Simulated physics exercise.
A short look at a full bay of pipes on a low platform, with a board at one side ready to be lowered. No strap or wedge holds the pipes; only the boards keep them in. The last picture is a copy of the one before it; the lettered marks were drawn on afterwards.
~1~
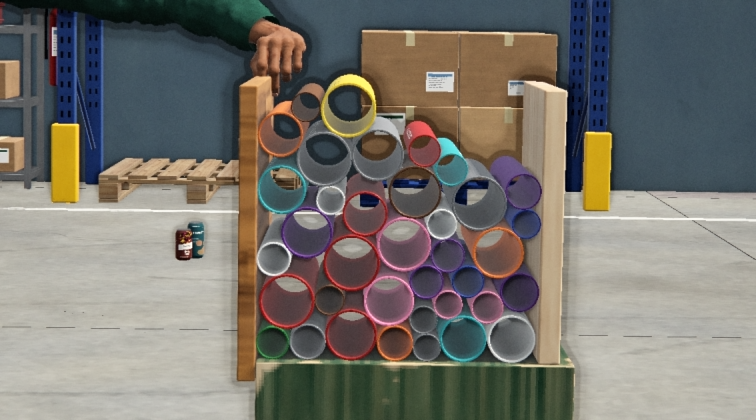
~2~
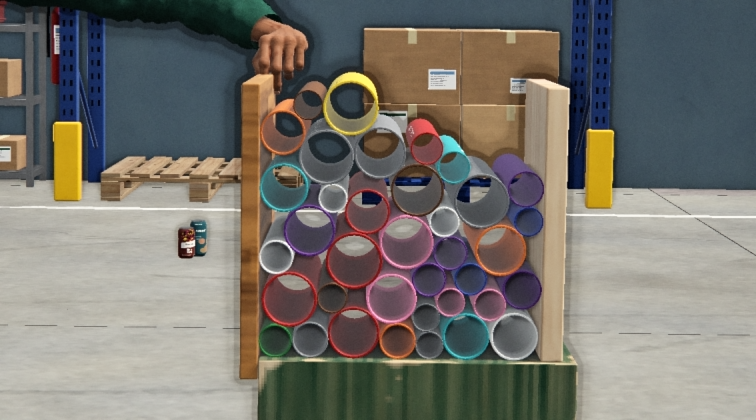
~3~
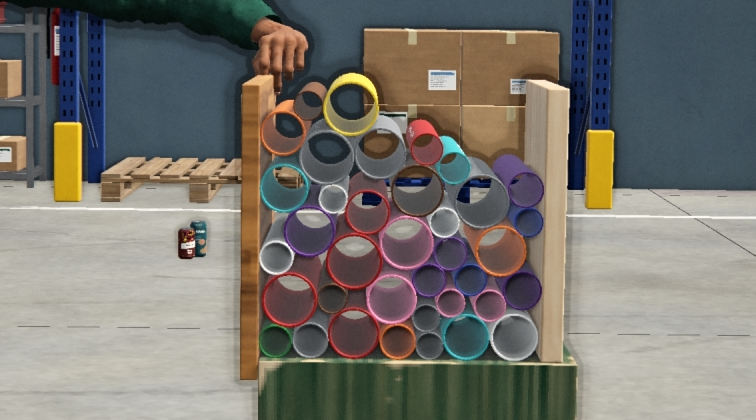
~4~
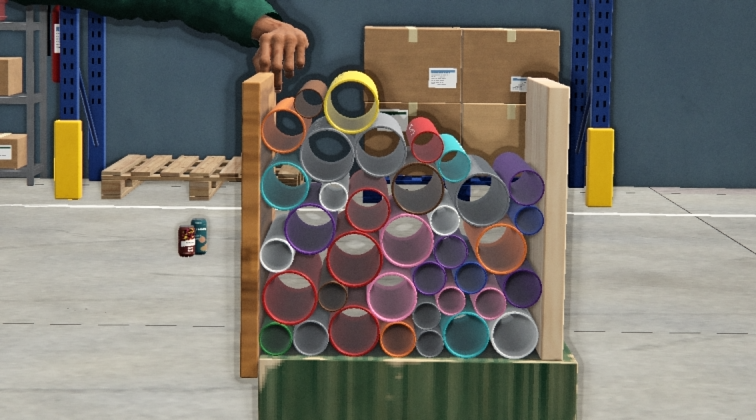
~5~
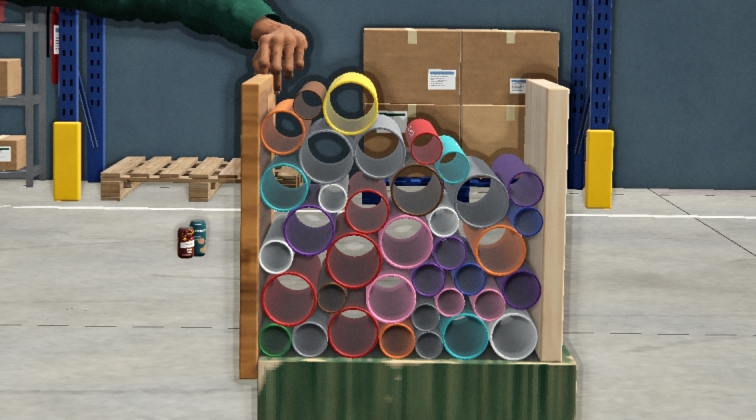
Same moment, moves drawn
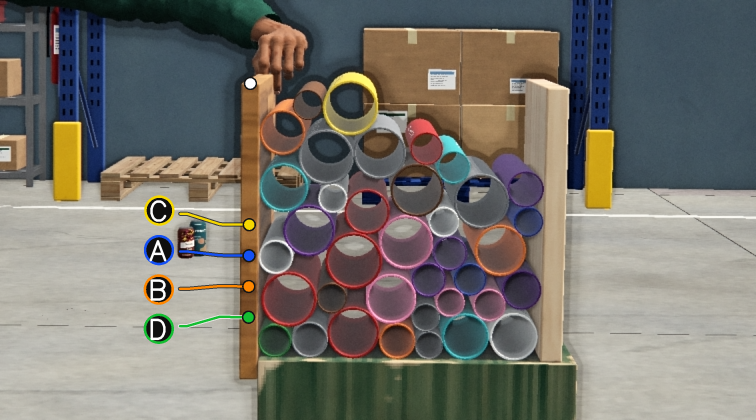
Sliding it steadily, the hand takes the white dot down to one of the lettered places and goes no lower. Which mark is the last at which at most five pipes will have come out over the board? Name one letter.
The last mark within the limit is A.
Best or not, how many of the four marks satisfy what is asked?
The number is two.
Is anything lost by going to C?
Yes, at C.
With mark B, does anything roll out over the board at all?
Yes.
On the copy, A at (249, 256); B at (249, 286); C at (249, 225); D at (248, 317); the white dot at (250, 83).
On A. First, top of the board (259, 161).
Then, top of the board (259, 249).
Finally, top of the board (259, 255), five out over the board.
By contrast, B more than five out over the board; C two out over the board; D more than five out over the board.
